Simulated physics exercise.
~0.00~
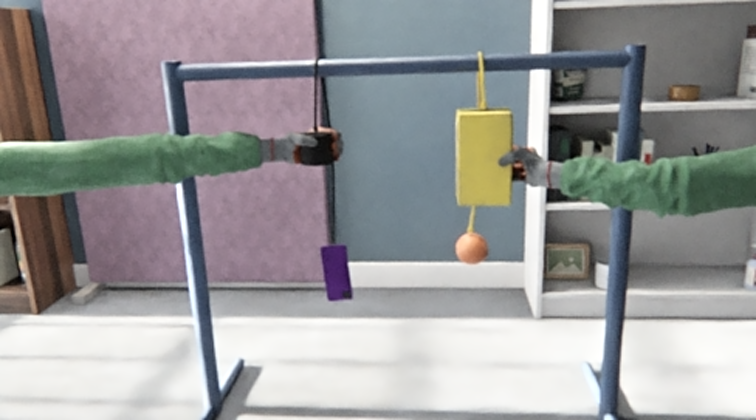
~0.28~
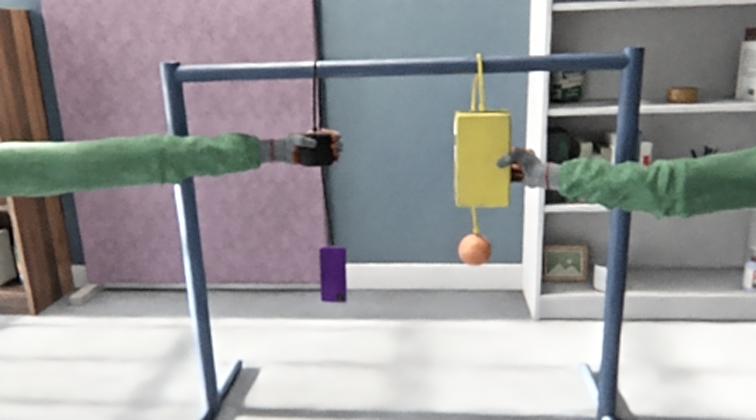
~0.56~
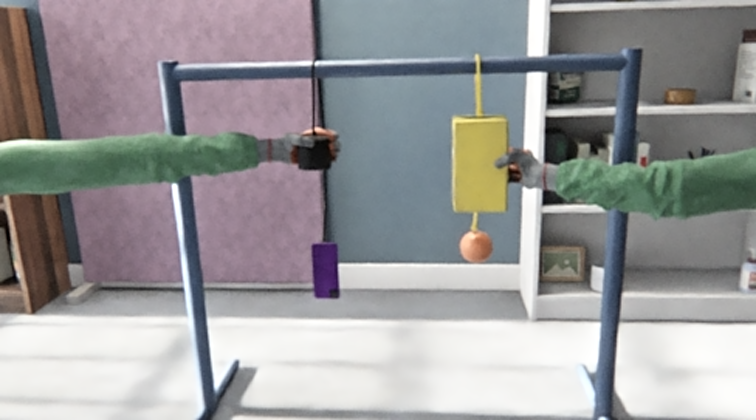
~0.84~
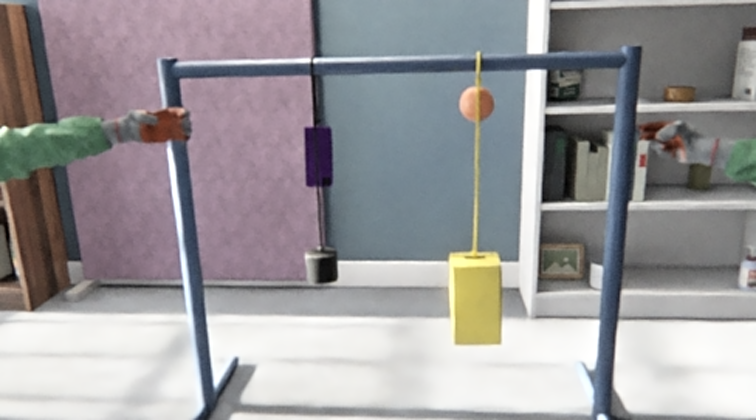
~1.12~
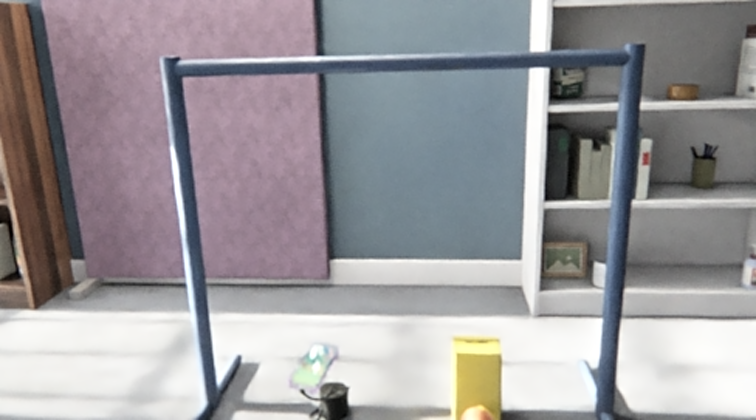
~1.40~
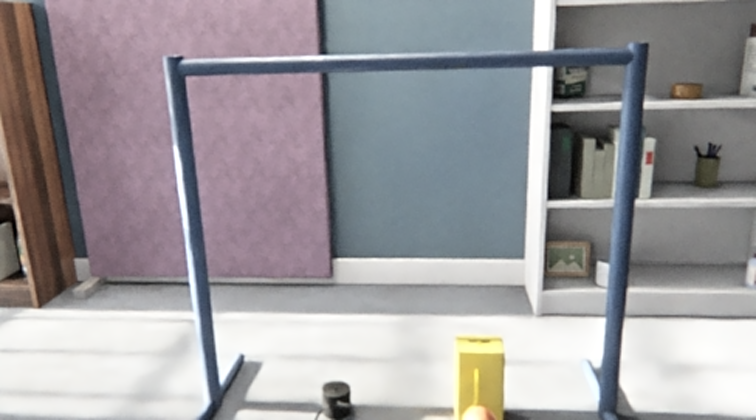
At the start, two green-sleeved arms hold a small dark cylinder and a yellow box beneath a blue rail, with cords looped over it and a purple block and an orange ball hanging lower down. The hands keep them nearly still, then let go and draw back to the sides. The cylinder and the yellow box drop, while the purple block and the orange ball rise toward the rail. Neither cord holds, and everything comes down off the rail. At the end, the cylinder and the yellow box rest on the floor, the ball by the box, the purple block out of view, and the rail bare.
